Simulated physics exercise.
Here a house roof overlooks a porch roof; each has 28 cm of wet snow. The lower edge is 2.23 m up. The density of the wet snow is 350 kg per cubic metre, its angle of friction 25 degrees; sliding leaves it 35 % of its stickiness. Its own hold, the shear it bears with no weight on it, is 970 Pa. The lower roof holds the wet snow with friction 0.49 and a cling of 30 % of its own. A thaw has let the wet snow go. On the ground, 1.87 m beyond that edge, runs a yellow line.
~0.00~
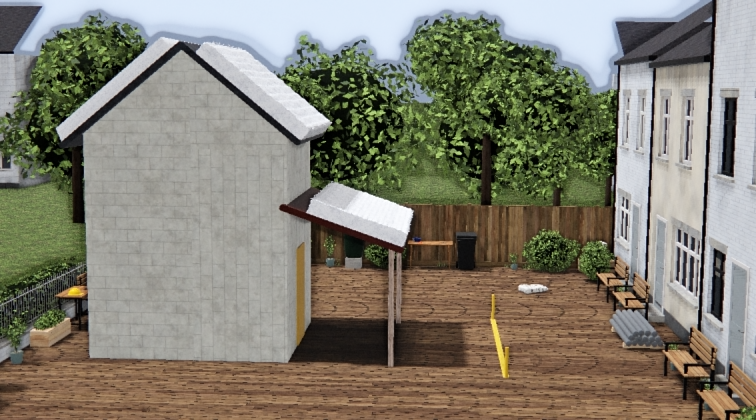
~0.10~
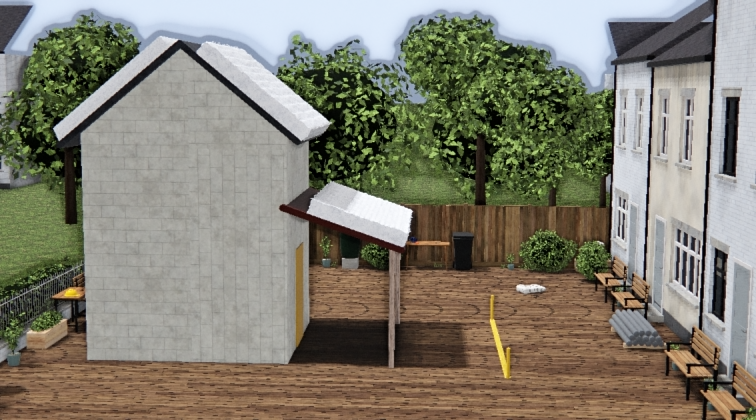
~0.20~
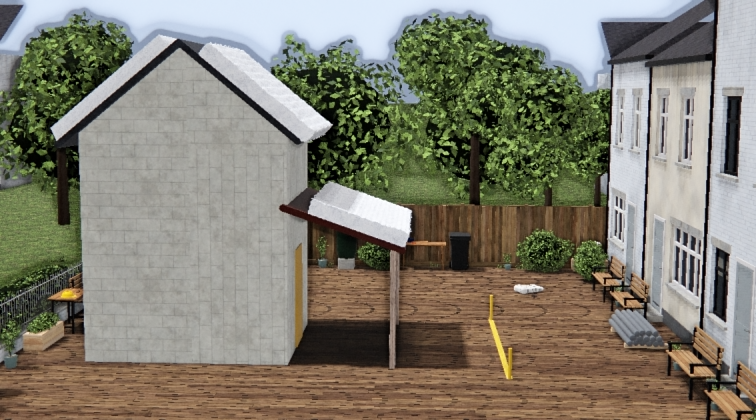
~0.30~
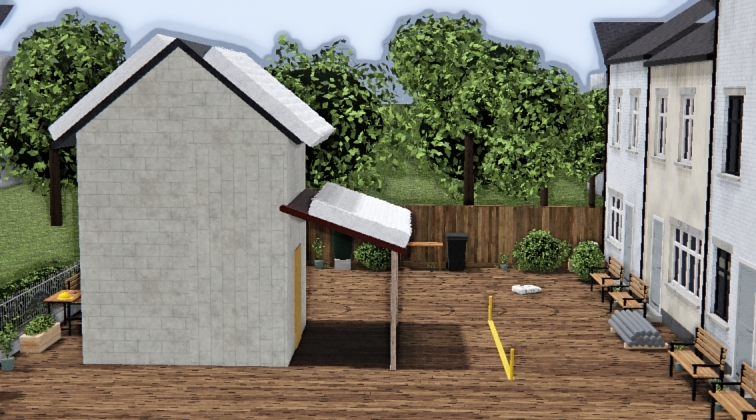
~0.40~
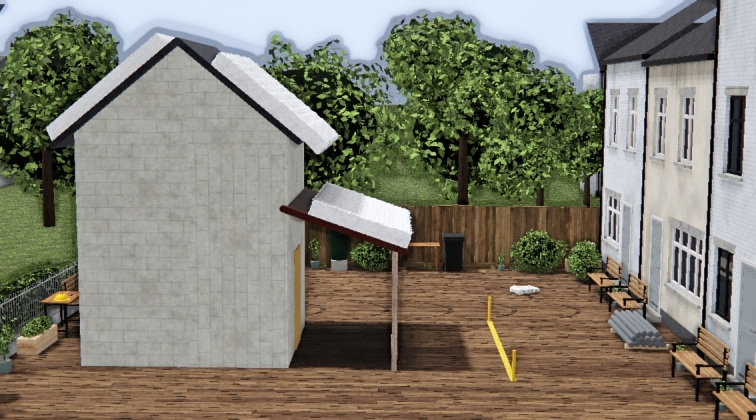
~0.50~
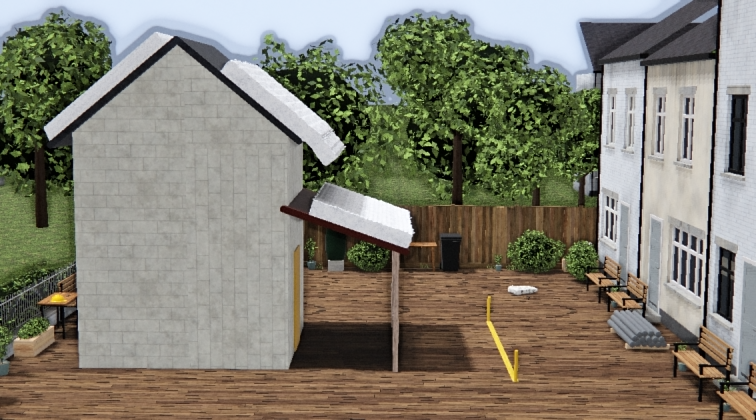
Wet snow slides down the right slope of the house roof and begins to crack.
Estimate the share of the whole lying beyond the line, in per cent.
It comes to some 26 %.
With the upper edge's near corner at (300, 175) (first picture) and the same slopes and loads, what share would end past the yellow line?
Then about 4 %.
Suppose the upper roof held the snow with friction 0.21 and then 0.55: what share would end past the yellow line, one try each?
In turn about 25 %, 0 %.
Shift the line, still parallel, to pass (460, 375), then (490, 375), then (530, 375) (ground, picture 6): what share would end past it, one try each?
In turn about 50 %, 40 %, 20 %.
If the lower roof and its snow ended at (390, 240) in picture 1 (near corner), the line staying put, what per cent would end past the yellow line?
Then about 30 %.
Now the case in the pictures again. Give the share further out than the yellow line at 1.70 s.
About 2 %.
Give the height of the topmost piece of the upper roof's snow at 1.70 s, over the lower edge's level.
Roughly 0.8 m.
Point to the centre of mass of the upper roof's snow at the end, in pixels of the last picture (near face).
At about (494, 351).
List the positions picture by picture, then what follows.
The first frame shows leading edge of the wet snow at (302, 130).
The second frame shows leading edge of the wet snow at (303, 130), its middle shifted 2.4 cm, 1 % of it past the upper edge, in one piece.
The third frame shows leading edge of the wet snow at (306, 133), its middle shifted 9.5 cm, 4 % of it past the upper edge, in one piece.
The fourth frame shows leading edge of the wet snow at (312, 147), its middle shifted 22 cm, 9 % of it past the upper edge, in one piece.
The fifth frame shows leading edge of the wet snow at (319, 136), its middle shifted 39 cm, 17 % of it past the upper edge, in one piece.
The sixth frame shows leading edge of the wet snow at (329, 151), its middle shifted 62 cm, 26 % of it past the upper edge, cracking.
After 1.05 s, none is below the lower edge and 0 % is past the line.
After 1.70 s, 47 % is below the lower edge and 2 % is past the line.
After 2.35 s, 68 % is below the lower edge and 26 % is past the line.
After 3.00 s, 70 % is below the lower edge and 26 % is past the line.
After 3.50 s, at the end, 70 % is below the lower edge and 26 % is past the line.
